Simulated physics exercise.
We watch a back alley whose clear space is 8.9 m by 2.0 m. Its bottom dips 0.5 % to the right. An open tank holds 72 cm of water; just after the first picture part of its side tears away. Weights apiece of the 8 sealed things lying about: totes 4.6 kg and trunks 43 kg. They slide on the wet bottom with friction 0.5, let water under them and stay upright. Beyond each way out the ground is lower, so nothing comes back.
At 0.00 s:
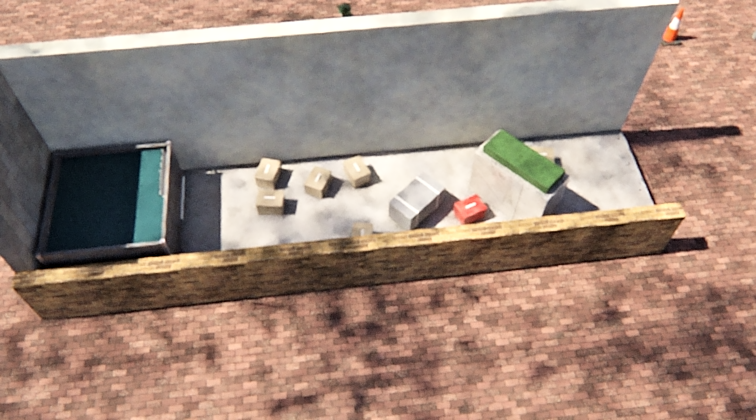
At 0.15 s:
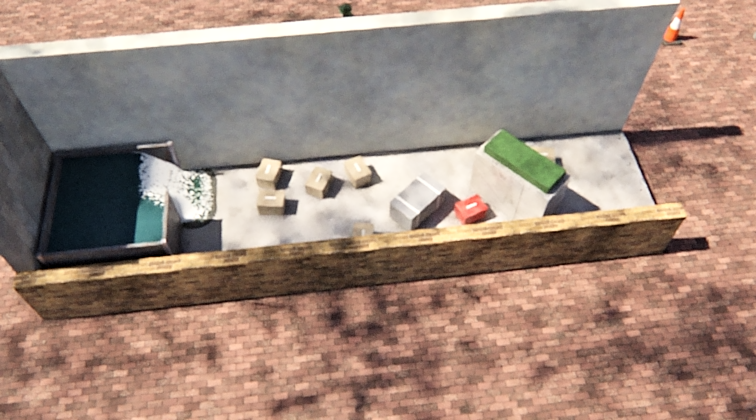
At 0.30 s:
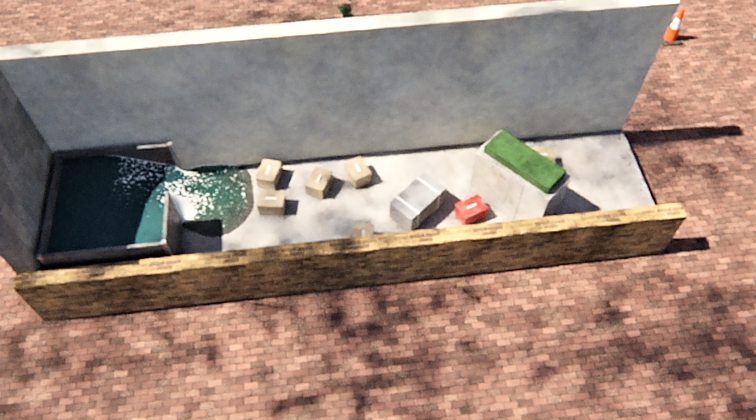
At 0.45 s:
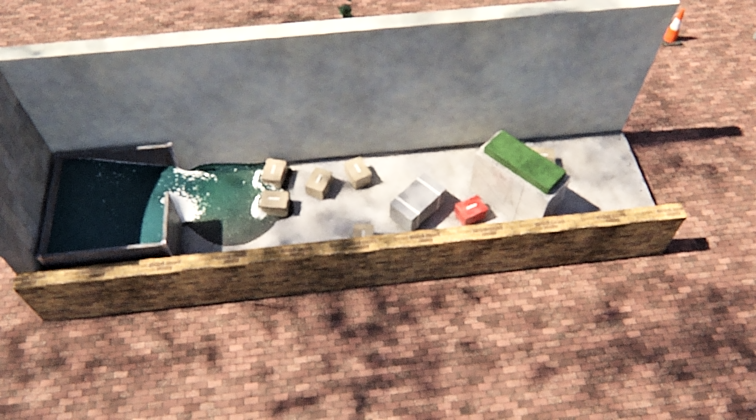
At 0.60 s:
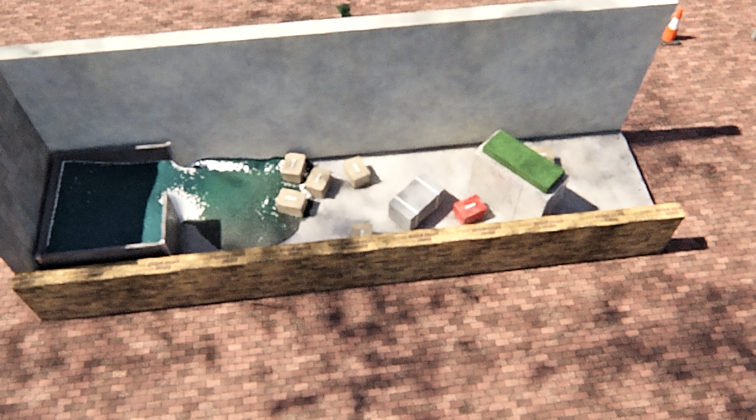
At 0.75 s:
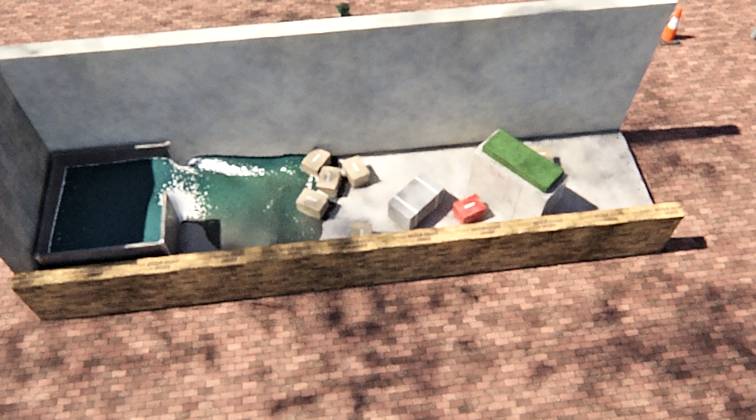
In this clip, water pours from an open tank at the left end of a walled alley and spreads right across the floor, pushing the nearest tan boxes into others while the red box stays in place.
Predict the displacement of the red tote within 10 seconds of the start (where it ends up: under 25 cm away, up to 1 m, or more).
Red tote is nudged along.
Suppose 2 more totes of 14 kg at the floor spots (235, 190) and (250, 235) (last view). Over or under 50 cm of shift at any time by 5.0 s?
In turn: Past it, less.
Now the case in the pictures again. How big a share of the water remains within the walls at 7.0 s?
About 76 per cent.
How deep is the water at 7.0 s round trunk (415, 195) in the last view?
About 15 cm.
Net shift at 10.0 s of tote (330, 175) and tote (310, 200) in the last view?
In turn: Washed out, 250 cm.
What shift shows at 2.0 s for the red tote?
Roughly 50 cm by then.
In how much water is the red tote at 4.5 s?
About 22 cm.
After 2.0 s the red tote is near (500, 218), 0.5 m from its start, aground; 0 of 8 are out; 5 afloat.
After 4.5 s the red tote is near (512, 215), 0.7 m from its start, afloat; 4 of 8 are out; 4 afloat.
After 7.0 s the red tote is near (511, 218), 0.7 m from its start, afloat; 4 of 8 are out; 4 afloat.
After 10.0 s the red tote is near (511, 219), 0.7 m from its start, afloat; 4 of 8 are out; 3 afloat.
